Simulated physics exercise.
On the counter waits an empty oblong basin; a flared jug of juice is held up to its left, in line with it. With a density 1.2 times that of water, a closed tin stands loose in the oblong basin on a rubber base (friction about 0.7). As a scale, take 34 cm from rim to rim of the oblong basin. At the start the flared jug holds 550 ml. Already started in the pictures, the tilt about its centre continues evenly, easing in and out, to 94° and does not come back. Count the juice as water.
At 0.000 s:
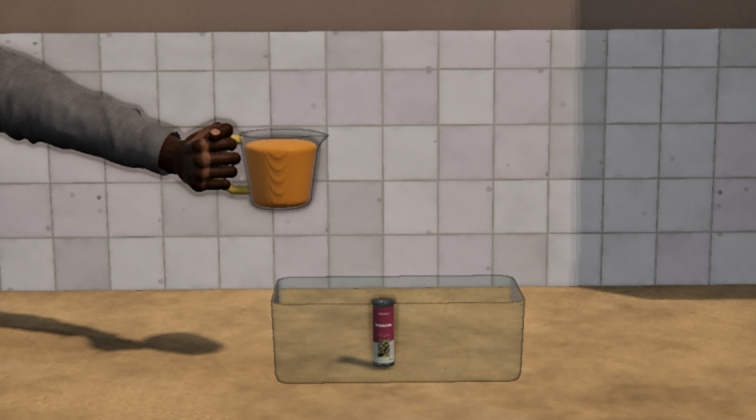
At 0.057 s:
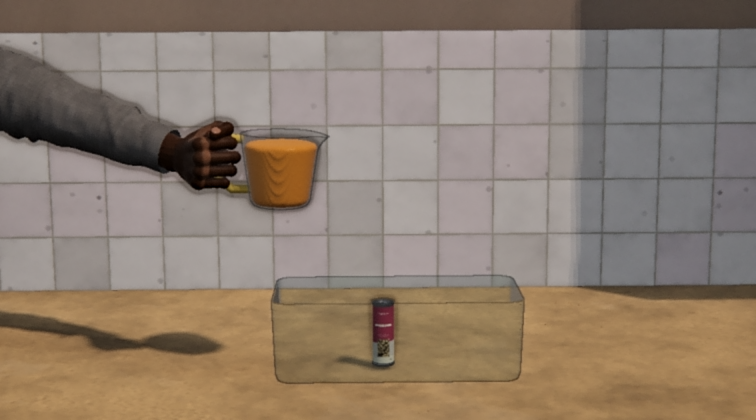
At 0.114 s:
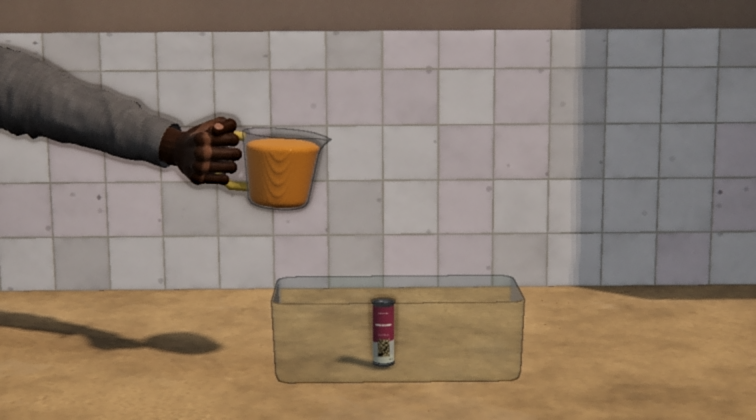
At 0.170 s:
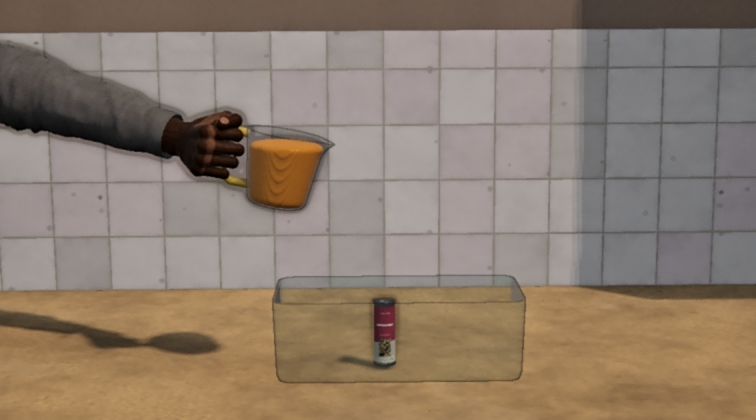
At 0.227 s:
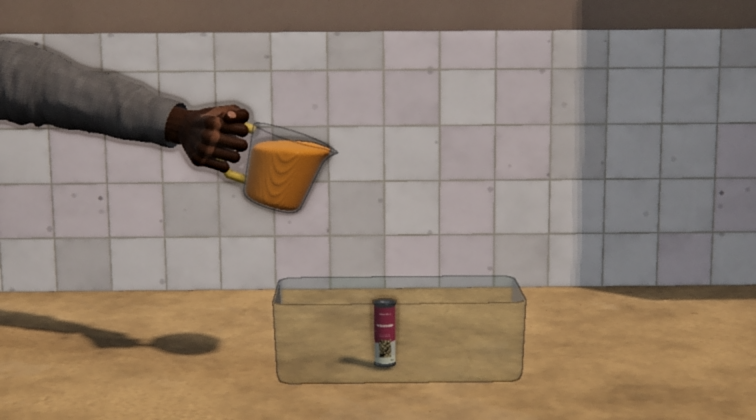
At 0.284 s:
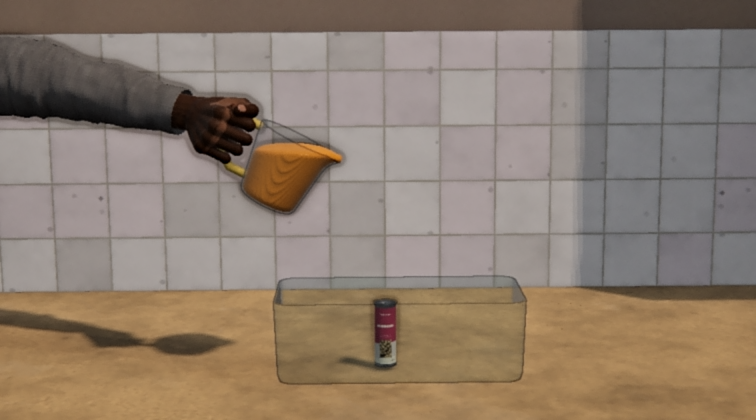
A clear flared jug of orange juice, gripped by a hand in a grey sleeve reaching in from the left, starts upright and tilts gradually to the right until the juice reaches its lip. Below it, a clear oblong basin holds a small dark red and white tin on a tan countertop. The still camera looks from the side towards a wall of pale tiles.
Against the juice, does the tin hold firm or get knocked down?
It's down.
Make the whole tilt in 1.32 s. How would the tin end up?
Well, the tin simply holds firm.
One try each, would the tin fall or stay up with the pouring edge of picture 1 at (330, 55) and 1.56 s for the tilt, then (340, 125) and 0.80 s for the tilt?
Run one: It does not tip. Run two: It does not tip.
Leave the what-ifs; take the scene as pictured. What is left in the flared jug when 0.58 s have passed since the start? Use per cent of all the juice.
I'd put it near 56 percent.
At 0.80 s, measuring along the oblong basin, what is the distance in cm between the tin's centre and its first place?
Reading: Roughly 0 cm.
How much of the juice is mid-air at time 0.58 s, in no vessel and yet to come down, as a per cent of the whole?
30 %.
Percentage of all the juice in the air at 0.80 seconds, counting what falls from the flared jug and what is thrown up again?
Near 20 percent.
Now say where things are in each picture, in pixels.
In the first frame, it leans 0°; its right rim is at (329, 135); the juice meets the walls at (244, 144) and (317, 144); the oblong basin's rim runs from (275, 292) to (518, 290); the tin's top is at (383, 305).
In the second frame, it leans 1°; its right rim is at (330, 136); the juice meets the walls at (244, 144) and (318, 144).
In the third frame, it leans 5°; its right rim is at (332, 139); the juice meets the walls at (247, 143) and (320, 145).
In the fourth frame, it leans 11°; its right rim is at (336, 144); the juice meets the walls at (249, 143) and (324, 146).
In the fifth frame, it leans 18°; its right rim is at (339, 152); the juice meets the walls at (252, 147) and (330, 148).
In the sixth frame, it leans 28°; its right rim is at (341, 162); the juice meets the walls at (253, 150) and (332, 154); 1 per cent is over the edge.
By 0.58 s the tilt is 80° and 56 per cent is still to pour; the tin stands where it began.
By 0.80 s the tilt is 94° and 14 per cent is still to pour; the tin stands where it began.
By 1.03 s the tilt is 94° and 2 per cent is still to pour; the tin leans 42°.
By 1.28 s the tilt is 94° and 0 per cent is still to pour; the tin lies on its side.
At rest the tin lies on its side.
